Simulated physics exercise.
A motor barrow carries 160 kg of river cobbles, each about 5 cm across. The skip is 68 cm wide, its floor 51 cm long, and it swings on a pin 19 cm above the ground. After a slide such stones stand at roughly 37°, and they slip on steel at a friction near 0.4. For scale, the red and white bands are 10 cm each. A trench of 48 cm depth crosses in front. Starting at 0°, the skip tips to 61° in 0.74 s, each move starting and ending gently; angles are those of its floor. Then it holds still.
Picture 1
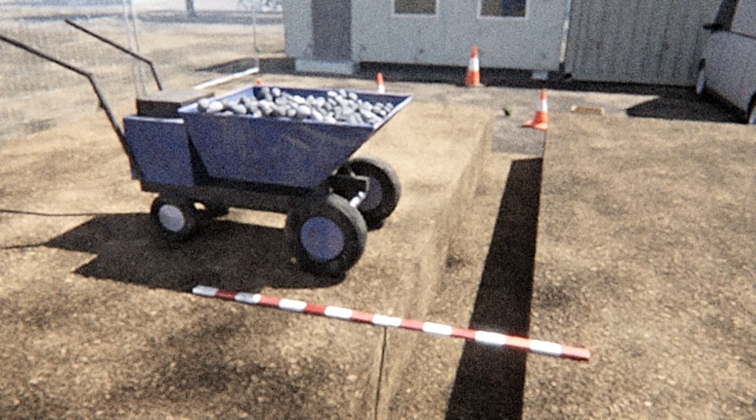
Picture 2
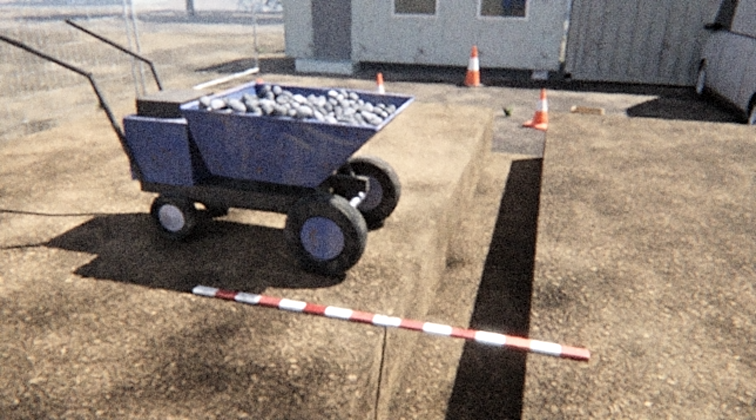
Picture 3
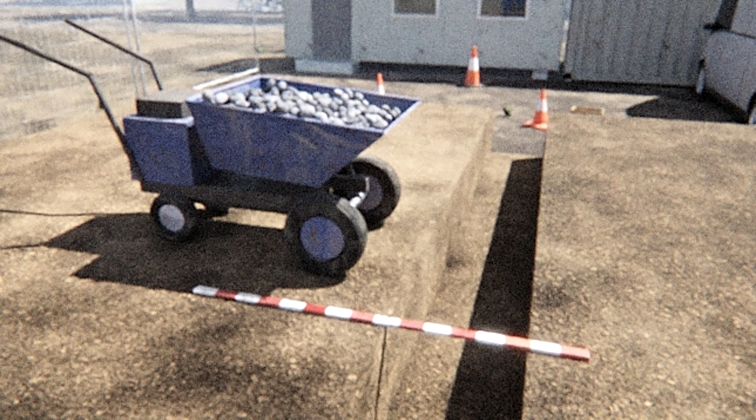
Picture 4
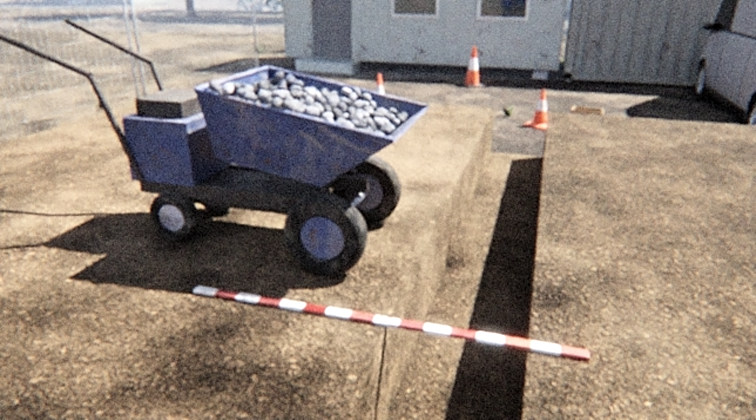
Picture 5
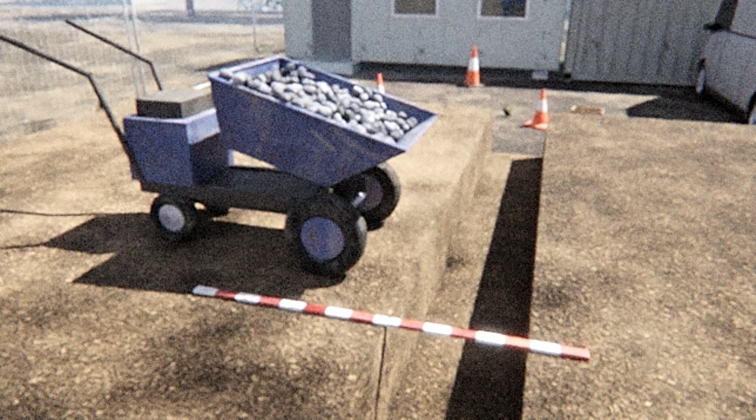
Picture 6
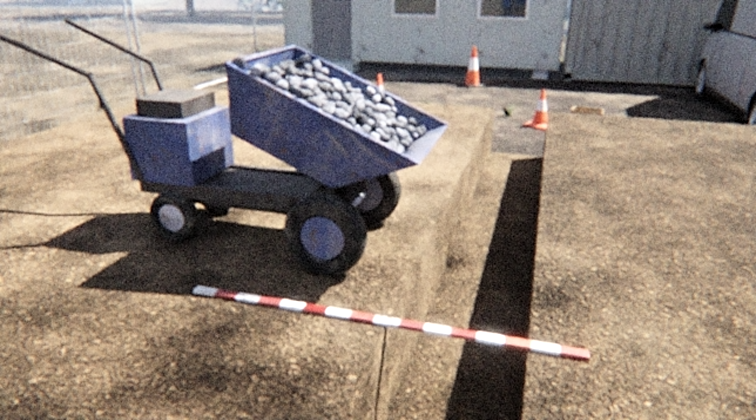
A blue motor barrow loaded with grey cobbles stood beside a trench, behind a red and white pole, and its skip slowly tilted up at the left, leaning down toward the right.
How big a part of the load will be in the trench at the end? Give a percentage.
Roughly 83 per cent ends in the trench.
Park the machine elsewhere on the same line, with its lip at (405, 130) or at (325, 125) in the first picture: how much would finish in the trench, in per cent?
First some 60, then 100 per cent.
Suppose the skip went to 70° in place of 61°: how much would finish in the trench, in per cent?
In that case some 85 per cent.
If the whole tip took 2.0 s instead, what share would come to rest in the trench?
It would be near 100 per cent.
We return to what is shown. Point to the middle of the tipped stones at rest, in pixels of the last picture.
Around (497, 338).
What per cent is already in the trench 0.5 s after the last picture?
About 15 per cent by then.
Then, 0.2 s after the last picture the floor is at 51°, 100 % in the skip; the foremost stones are at (442, 187).
Then, 0.5 s after the last picture the floor is at 61°, 83 % in the skip, 17 % in the trench; the foremost stones are at (524, 268).
Then, 0.9 s after the last picture the floor is at 61°, 37 % in the skip, 47 % in the trench, 16 % past the trench; the foremost stones are at (652, 279).
Then, 2.8 s after the last picture the floor is at 61°, 0 % in the skip, 83 % in the trench, 17 % past the trench; the foremost stones are past the picture's edge.
